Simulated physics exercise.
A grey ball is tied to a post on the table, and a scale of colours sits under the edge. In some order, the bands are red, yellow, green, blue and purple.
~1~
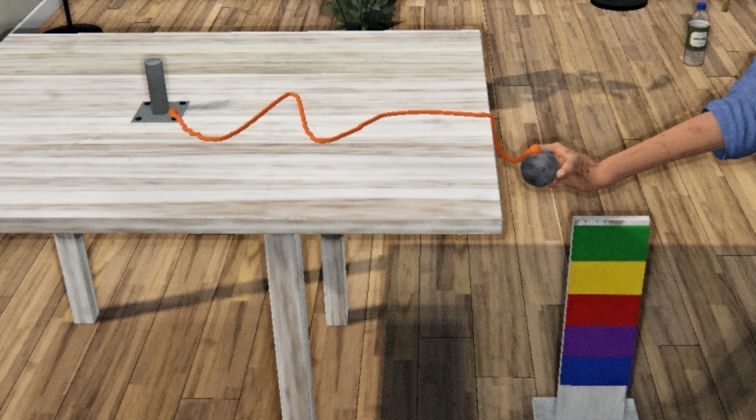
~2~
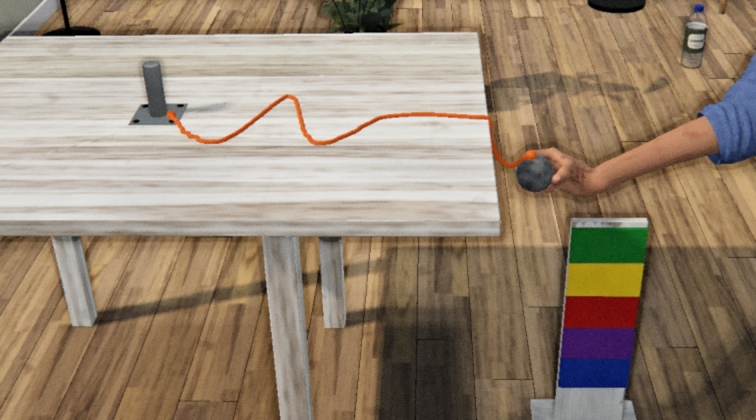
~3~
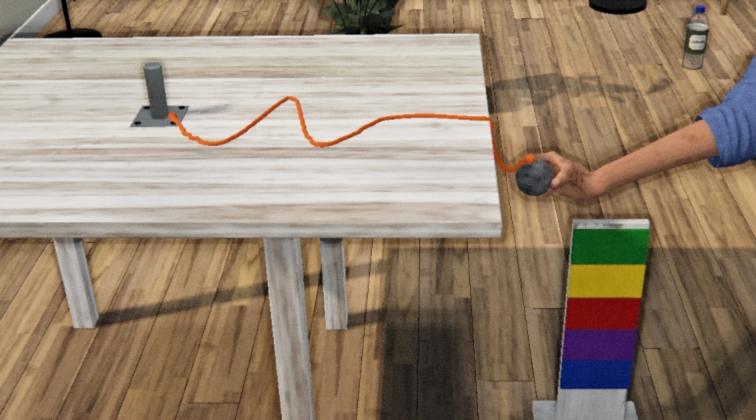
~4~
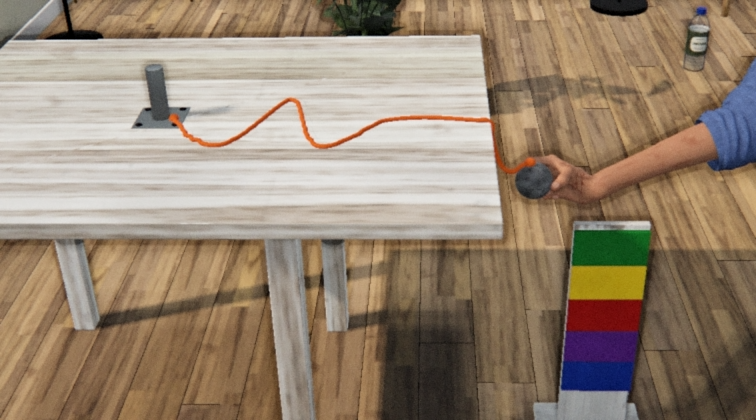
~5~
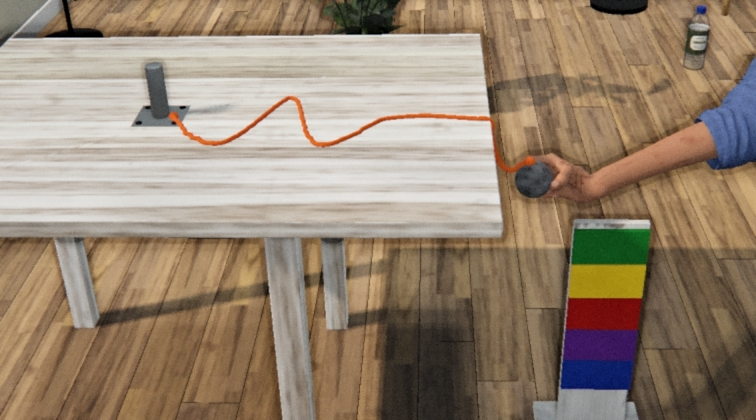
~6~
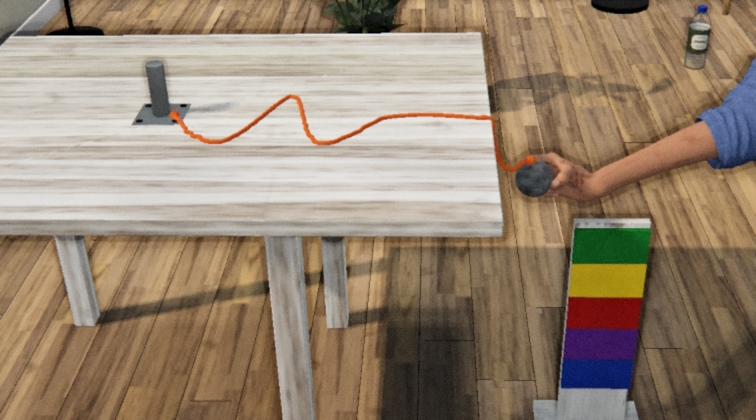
A hand holds a grey ball on an orange cord almost still beside the table.
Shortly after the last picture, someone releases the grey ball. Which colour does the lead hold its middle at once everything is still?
The lead holds its middle at blue.
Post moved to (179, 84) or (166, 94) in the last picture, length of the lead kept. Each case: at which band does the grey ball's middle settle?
For the first try, blue; for the second, blue.
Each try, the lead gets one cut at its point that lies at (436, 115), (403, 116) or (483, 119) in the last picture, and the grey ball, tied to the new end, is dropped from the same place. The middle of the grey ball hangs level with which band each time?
In order of the tries: Yellow; then green; then red.
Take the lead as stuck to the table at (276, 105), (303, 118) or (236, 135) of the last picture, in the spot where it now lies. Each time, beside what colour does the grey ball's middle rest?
Red, then yellow, then purple.
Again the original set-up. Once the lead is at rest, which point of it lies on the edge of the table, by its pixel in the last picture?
The point sits close to (312, 137).
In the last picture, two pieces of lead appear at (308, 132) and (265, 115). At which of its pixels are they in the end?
About (476, 120), and the other about (336, 117).
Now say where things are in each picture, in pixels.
In the first picture, grey ball (539, 168); green (611, 245); yellow (607, 279); red (603, 311); purple (599, 343); blue (596, 372).
In the second picture, grey ball (535, 174); lead through (188, 134) (262, 115) (301, 120) (357, 131) (455, 116).
In the third picture, grey ball (534, 177).
In the fourth picture, grey ball (534, 181); lead through (191, 137) (264, 118) (304, 123) (359, 134) (457, 119).
In the fifth picture, grey ball (533, 180).
In the sixth picture, grey ball (534, 179); lead through (192, 133) (265, 115) (304, 120) (360, 131) (458, 117).
Soon after, ball near (464, 355); level with blue.
Then, ball near (494, 369); level with blue.
At rest, ball near (474, 368); level with blue. Its centre hangs level with the blue band.
